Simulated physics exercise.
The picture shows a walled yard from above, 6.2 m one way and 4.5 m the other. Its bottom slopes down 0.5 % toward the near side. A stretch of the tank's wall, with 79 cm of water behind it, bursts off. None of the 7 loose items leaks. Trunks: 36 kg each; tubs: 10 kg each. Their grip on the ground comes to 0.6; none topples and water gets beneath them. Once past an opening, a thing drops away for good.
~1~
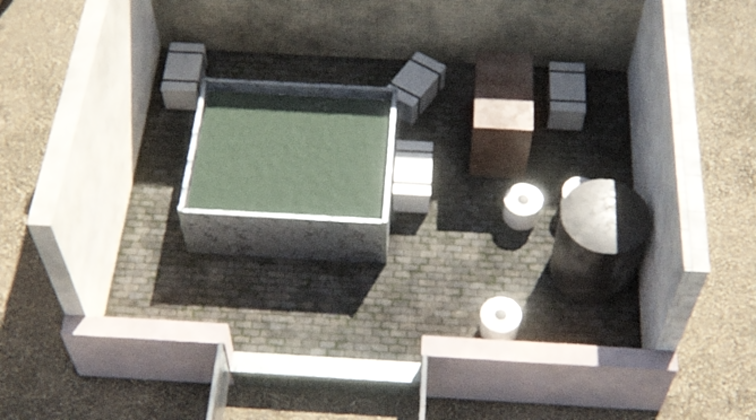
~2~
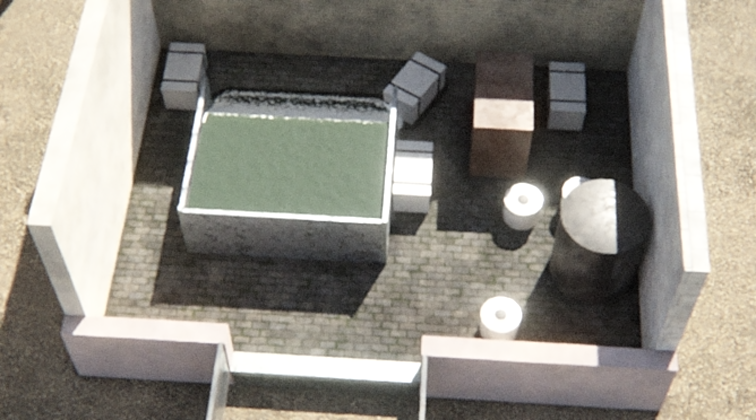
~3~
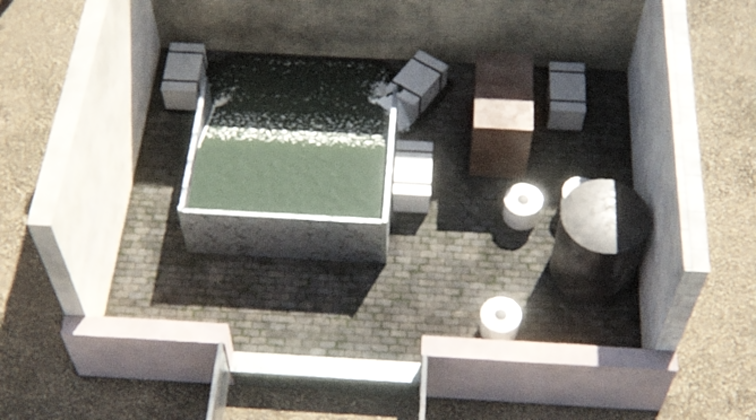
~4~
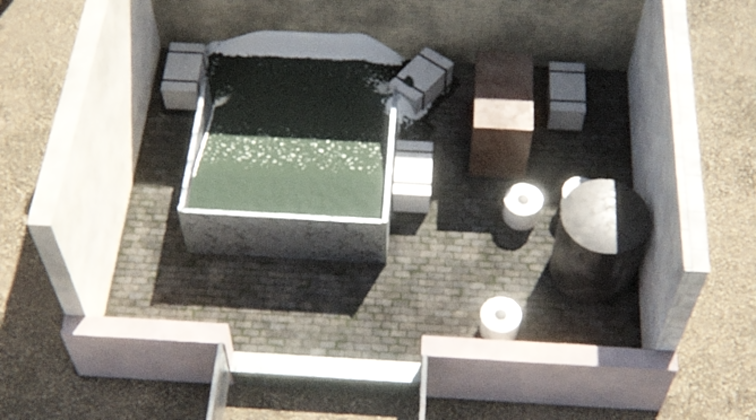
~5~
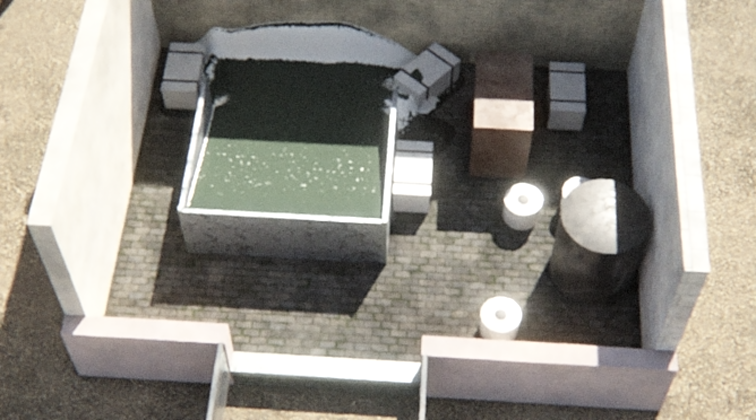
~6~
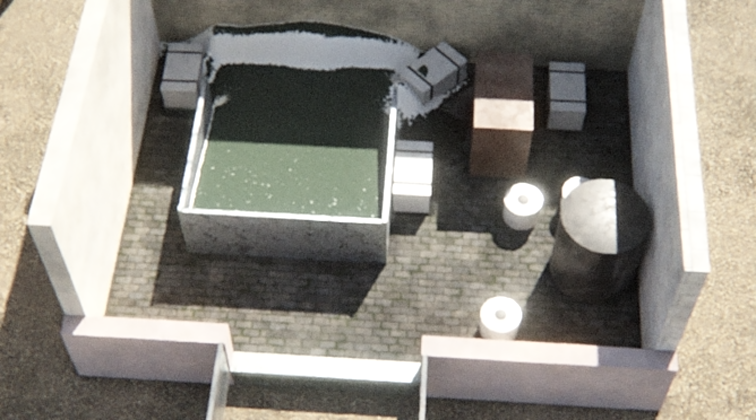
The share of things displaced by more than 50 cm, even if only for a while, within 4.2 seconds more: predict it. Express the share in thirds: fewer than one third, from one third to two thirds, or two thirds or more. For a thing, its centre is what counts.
We'll see a large share moved that far, two thirds or beyond.
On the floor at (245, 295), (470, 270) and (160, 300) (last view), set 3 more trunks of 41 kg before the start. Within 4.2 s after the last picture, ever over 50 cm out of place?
Result, one by one: Exceeded, not exceeded and exceeded.
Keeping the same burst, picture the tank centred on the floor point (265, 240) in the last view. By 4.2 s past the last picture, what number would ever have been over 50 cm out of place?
In that case 7 of them.
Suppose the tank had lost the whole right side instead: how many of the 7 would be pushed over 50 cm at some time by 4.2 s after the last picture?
Then 7 of them would.
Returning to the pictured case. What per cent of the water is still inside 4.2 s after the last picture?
Around 96 % of the water.
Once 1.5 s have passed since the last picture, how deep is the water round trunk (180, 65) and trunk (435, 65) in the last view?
Depth approx. 14 cm / 16 cm.
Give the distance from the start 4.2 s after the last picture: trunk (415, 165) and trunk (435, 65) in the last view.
First: 100 cm. Second: 200 cm.
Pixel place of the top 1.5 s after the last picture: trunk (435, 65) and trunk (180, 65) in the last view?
Estimated pixels: (572, 71) and (173, 183).
Then, 0.4 s after the last picture 1 of 7 are over 50 cm from their spots; 0 afloat.
Then, 1.5 s after the last picture 3 of 7 are over 50 cm from their spots; 1 afloat.
Then, 2.8 s after the last picture 4 of 7 are over 50 cm from their spots; 2 afloat.
Then, 4.2 s after the last picture 7 of 7 are over 50 cm from their spots, and 7 have been at some point; 5 afloat.
